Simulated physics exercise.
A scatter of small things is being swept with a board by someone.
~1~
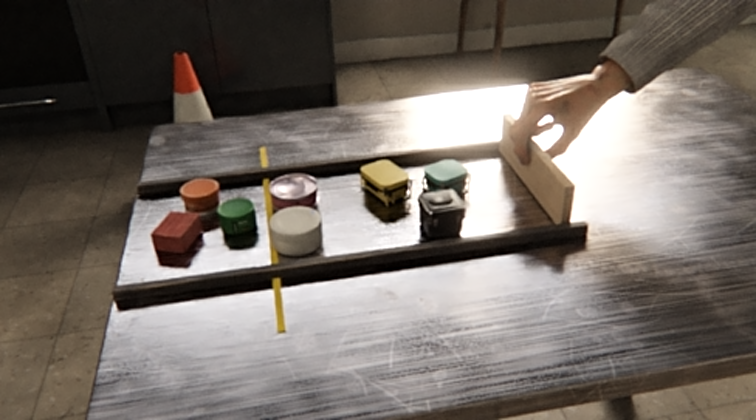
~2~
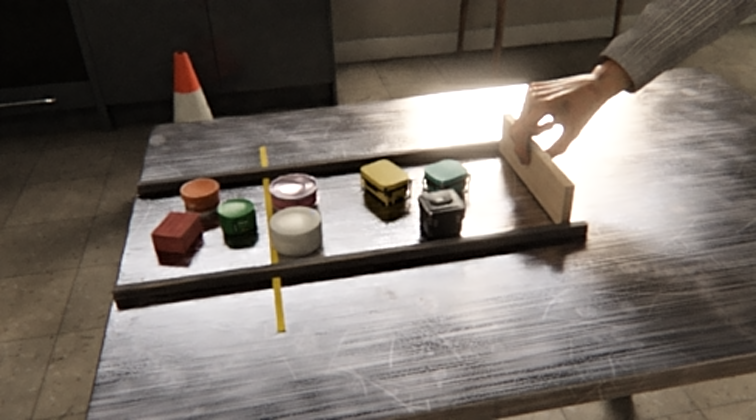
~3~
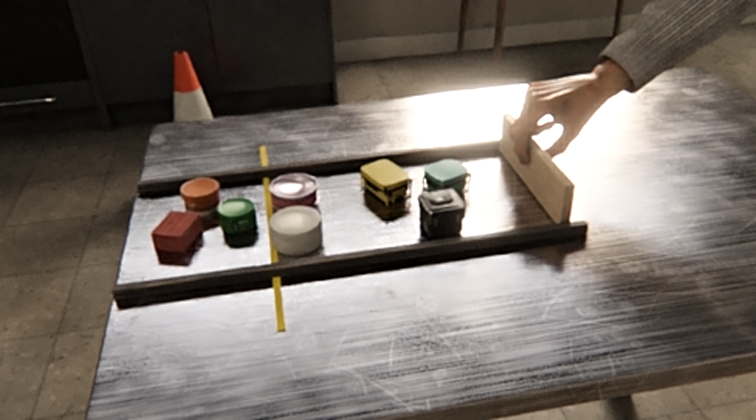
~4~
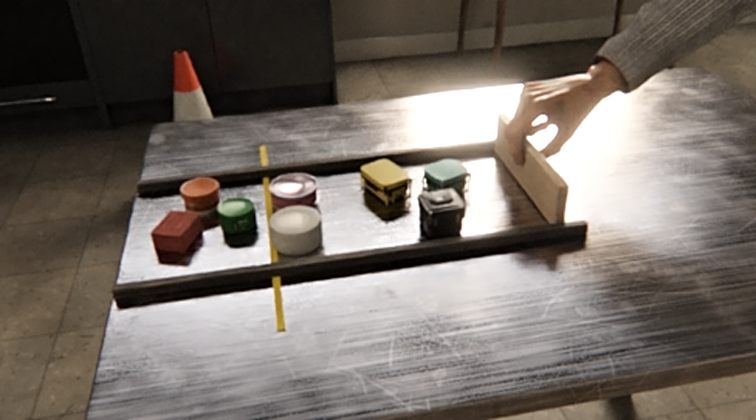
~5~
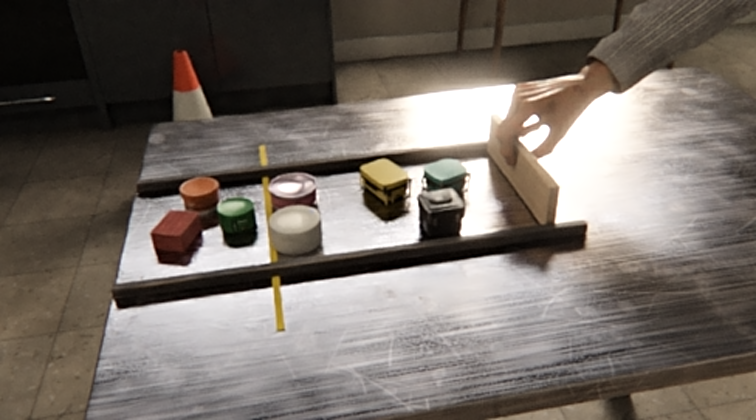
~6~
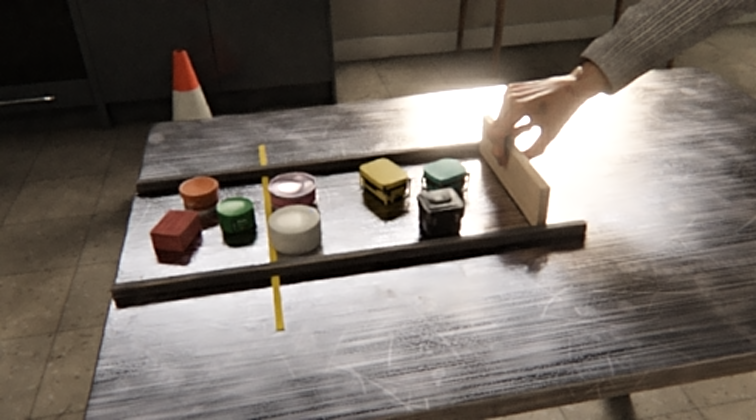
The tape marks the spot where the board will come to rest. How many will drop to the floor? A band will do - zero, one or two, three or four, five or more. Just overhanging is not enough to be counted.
Missing: None.
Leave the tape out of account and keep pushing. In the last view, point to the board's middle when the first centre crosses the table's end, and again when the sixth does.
Earlier crossing: About (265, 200); later crossing: About (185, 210).
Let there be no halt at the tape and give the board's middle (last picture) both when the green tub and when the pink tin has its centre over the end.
First one: Around (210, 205). Other one: Around (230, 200).
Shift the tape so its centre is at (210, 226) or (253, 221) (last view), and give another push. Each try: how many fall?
On the floor, 3 then 1.
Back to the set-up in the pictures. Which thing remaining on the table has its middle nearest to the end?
Orange tin.
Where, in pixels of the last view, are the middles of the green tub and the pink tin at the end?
(183, 226), and the other (170, 206).
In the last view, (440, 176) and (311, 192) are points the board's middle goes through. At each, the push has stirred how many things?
Tally: 3; 7.
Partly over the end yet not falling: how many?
As for overhanging, the count is 1.
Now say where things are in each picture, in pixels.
The first frame shows red block (177, 232); orange tin (201, 198); green tub (238, 216); board (533, 166); tape (270, 220).
The second frame shows orange tin (201, 197); board (533, 166).
The third frame shows green tub (238, 216); yellow case (385, 183).
The fourth frame shows red block (177, 231); turquoise case (446, 180).
The fifth frame shows orange tin (201, 196); pink tin (294, 193).
The sixth frame shows red block (176, 230); orange tin (200, 195); green tub (237, 215); board (511, 167); tape (269, 218).
Early on, none off yet; red block at rest near (176, 230); orange tin at rest near (200, 195); green tub at rest near (237, 215).
A while later, none off yet; red block at rest near (176, 230); orange tin travelled about its own width near (174, 197); green tub travelled about its own width near (215, 224).
Finally, the number that fall off is zero.
